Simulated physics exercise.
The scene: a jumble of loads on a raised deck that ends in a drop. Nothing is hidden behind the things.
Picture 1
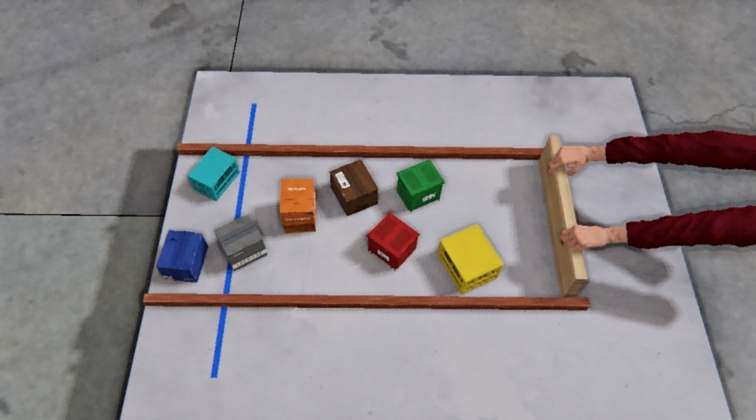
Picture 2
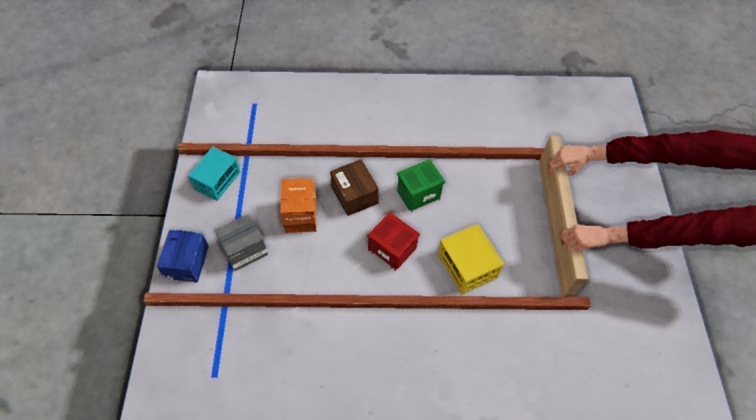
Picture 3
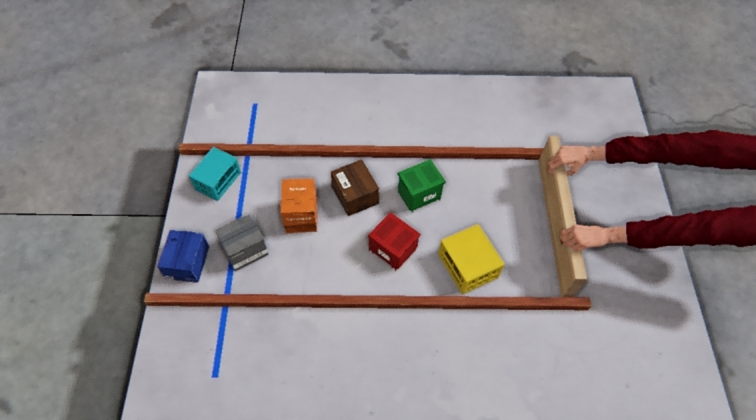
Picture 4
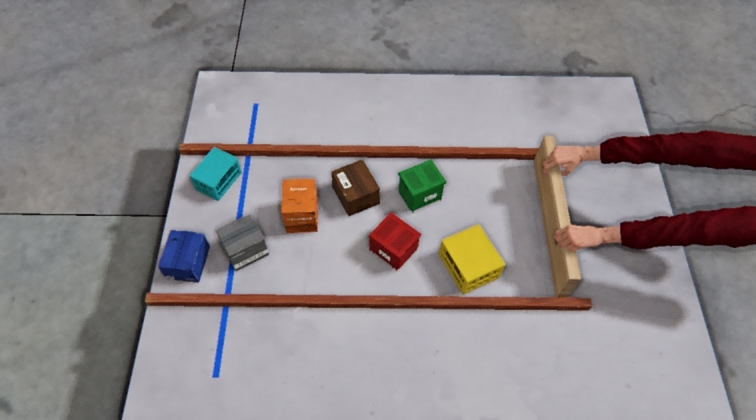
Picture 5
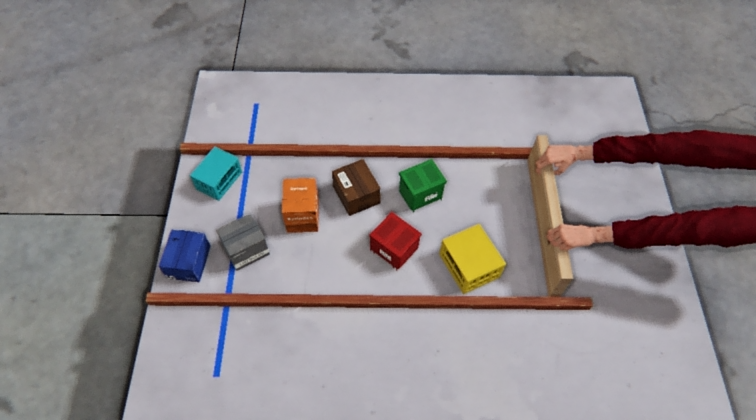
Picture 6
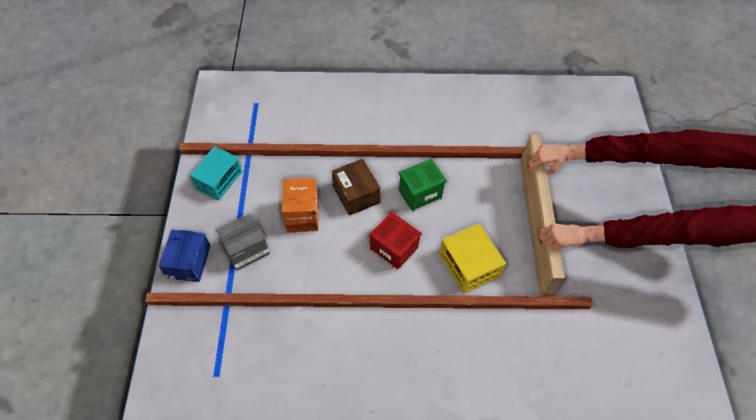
The clip shows two hands in dark red sleeves holding a wooden plank upright between two rails and sliding it slightly left toward scattered, colourful boxes and crates, which stay still around a blue tape line.
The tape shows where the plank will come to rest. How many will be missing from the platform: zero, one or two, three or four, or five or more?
In the end the number that fall off is three or four.
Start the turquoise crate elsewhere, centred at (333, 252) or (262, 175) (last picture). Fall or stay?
In turn it drops off; falls.
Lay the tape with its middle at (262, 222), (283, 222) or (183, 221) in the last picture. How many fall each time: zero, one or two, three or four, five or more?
The falls would be one or two; either one or two; five or more.
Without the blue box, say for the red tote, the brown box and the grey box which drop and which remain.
The red tote stays on, the brown box does not fall, the grey box goes over.
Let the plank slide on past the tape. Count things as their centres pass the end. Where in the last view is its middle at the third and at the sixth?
About (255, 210), then (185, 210).
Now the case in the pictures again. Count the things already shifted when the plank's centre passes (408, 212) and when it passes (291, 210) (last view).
By then 4, and 8.
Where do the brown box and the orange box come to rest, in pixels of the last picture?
Near (188, 170) and (215, 202).
Soon after, none off yet; blue box at rest near (185, 256); turquoise crate at rest near (217, 174); grey box at rest near (243, 242).
After that, none off yet; blue box displaced about its own width near (152, 255); turquoise crate displaced a little near (207, 175); grey box displaced about its own width near (191, 240).
In the end, the number that fall off is three or four; gone, grey box, turquoise crate and blue box.
